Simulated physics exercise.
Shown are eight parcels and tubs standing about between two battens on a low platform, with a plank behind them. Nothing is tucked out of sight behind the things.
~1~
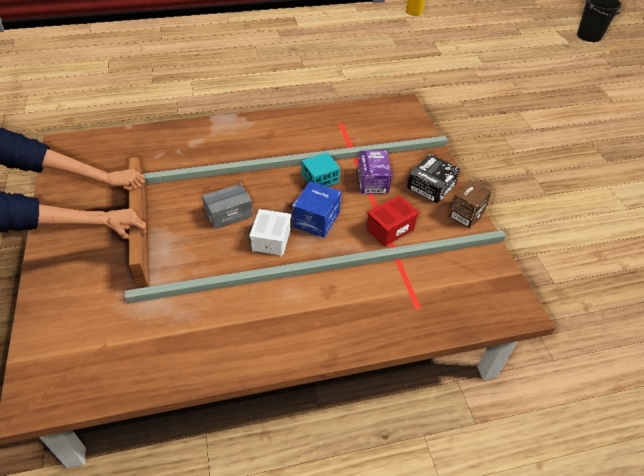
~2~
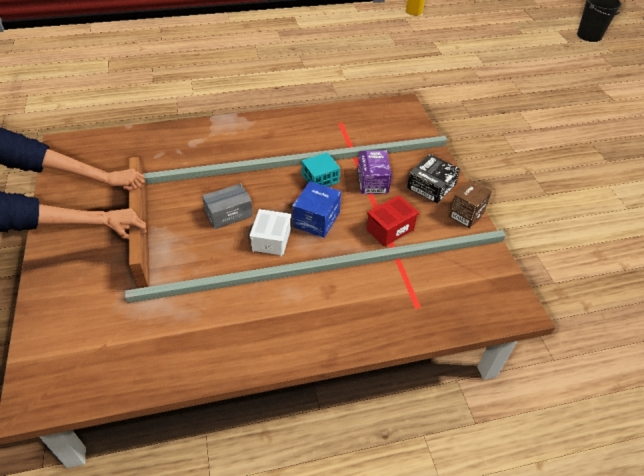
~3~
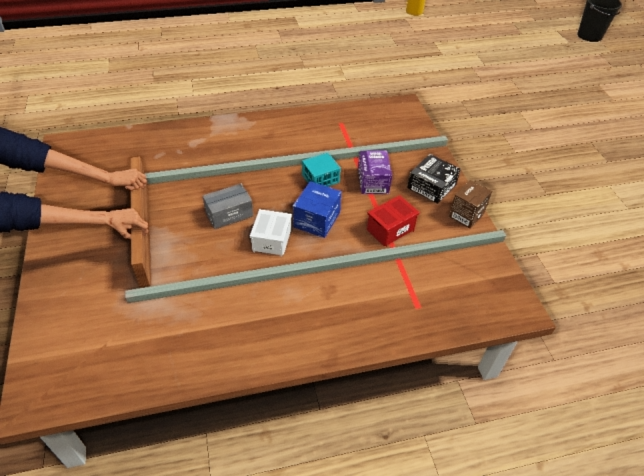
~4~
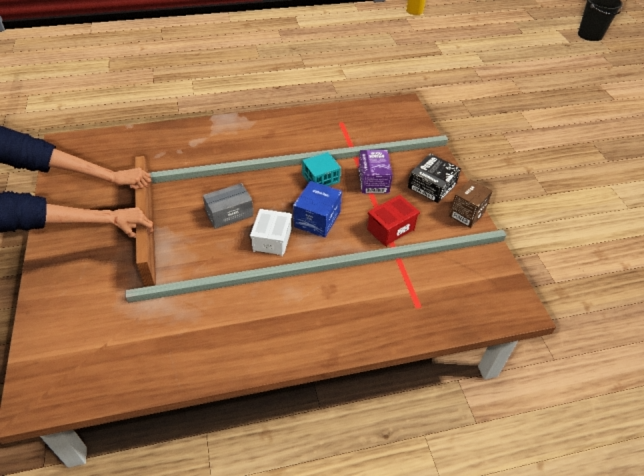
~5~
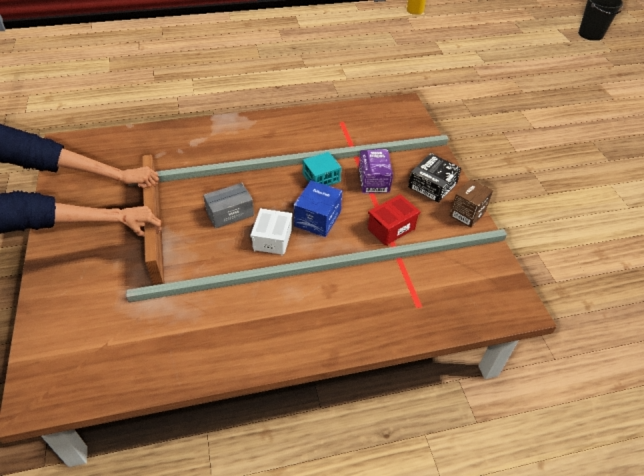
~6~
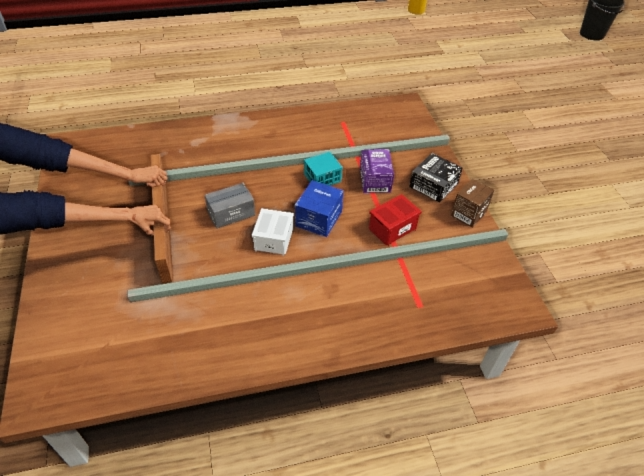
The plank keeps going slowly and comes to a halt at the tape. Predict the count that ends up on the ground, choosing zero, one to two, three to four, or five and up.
The count is zero.
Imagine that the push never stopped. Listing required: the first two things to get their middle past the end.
Order: Brown box, black box.
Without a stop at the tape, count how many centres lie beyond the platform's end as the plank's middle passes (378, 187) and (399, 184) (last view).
The counts, in order, are 0 and 1.
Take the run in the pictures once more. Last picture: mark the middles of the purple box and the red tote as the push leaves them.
The purple box stops around (407, 157); the red tote around (444, 224).
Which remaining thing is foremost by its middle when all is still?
That would be the brown box.
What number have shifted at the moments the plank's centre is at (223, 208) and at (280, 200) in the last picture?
At the first point the count is 1, at the second it's 3.
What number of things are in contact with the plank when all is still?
3 end up touching it.
A little later, none off yet; brown box at rest near (472, 203); black box at rest near (436, 177); purple box at rest near (376, 171).
Next, none off yet; brown box at rest near (472, 203); black box at rest near (436, 177); purple box shifted a little near (382, 169).
When it is over, the number that fall off is zero.
